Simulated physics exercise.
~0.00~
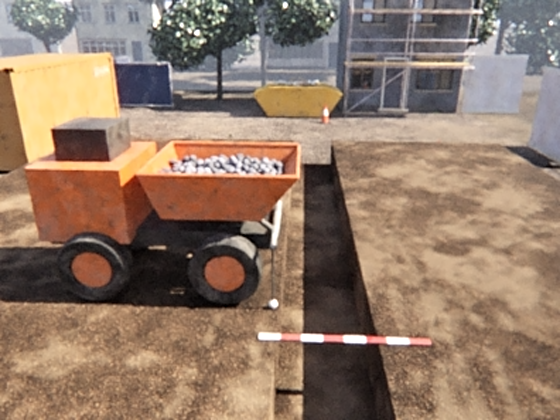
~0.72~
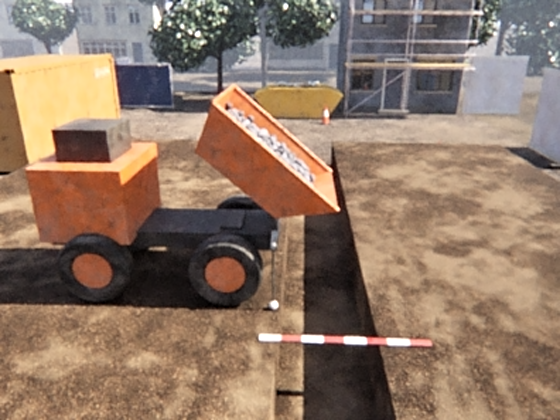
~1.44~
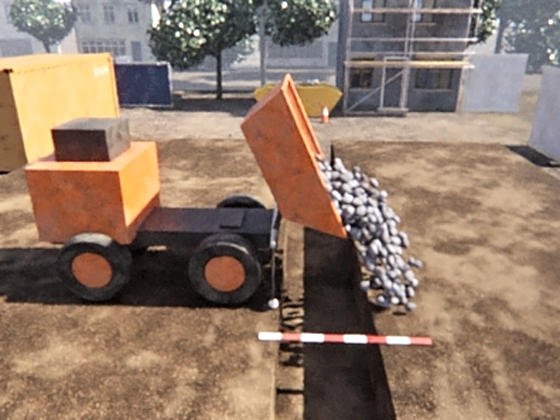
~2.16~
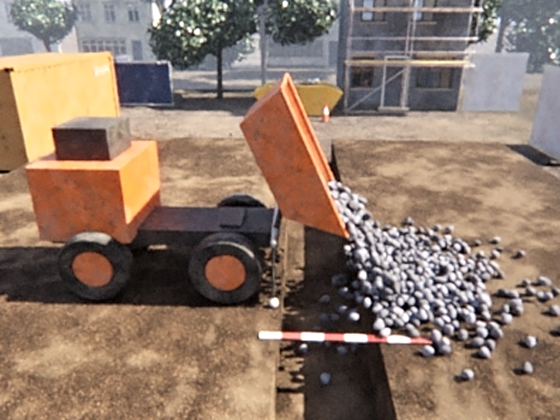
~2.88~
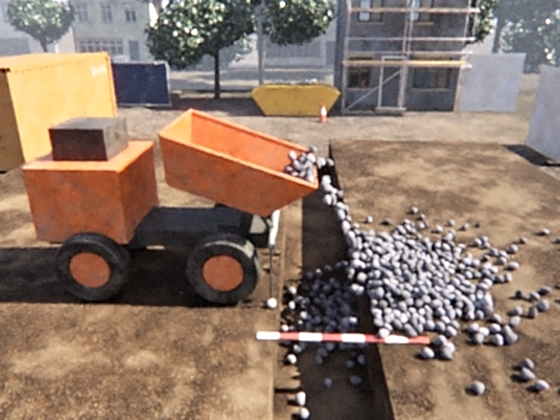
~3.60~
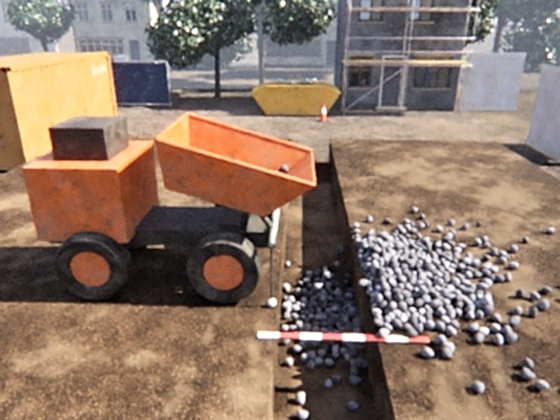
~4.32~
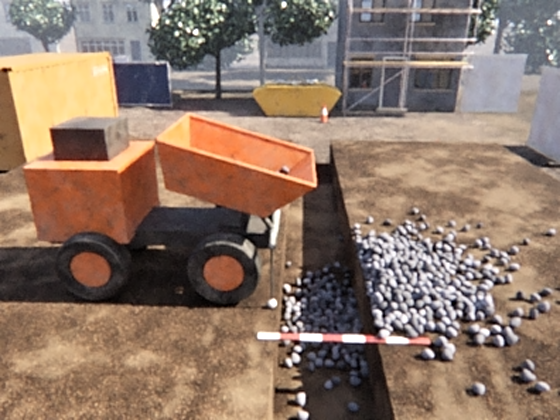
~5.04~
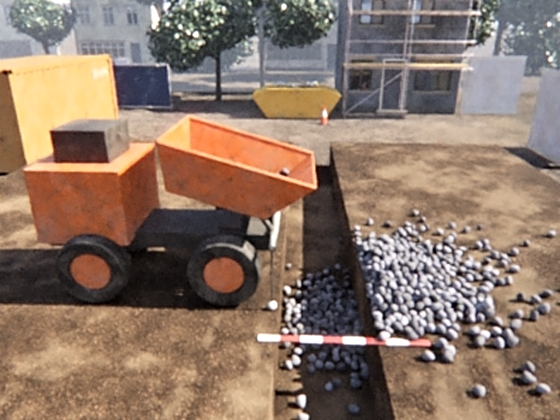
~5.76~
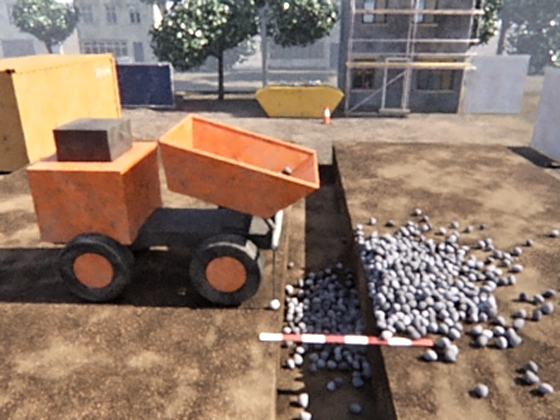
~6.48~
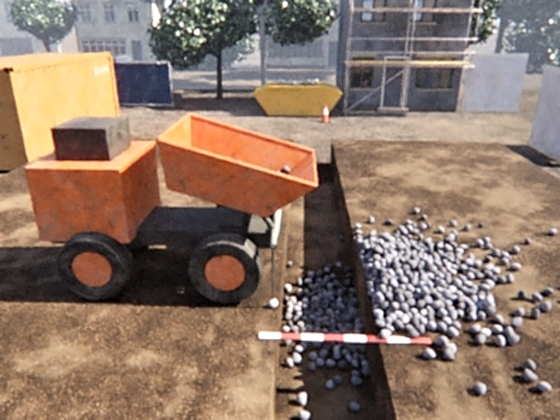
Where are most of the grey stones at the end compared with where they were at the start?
At the start the stones are heaped in the dumper's orange skip. By the end most of them lie spread on the ground to the right of the trench, with some down in the trench.
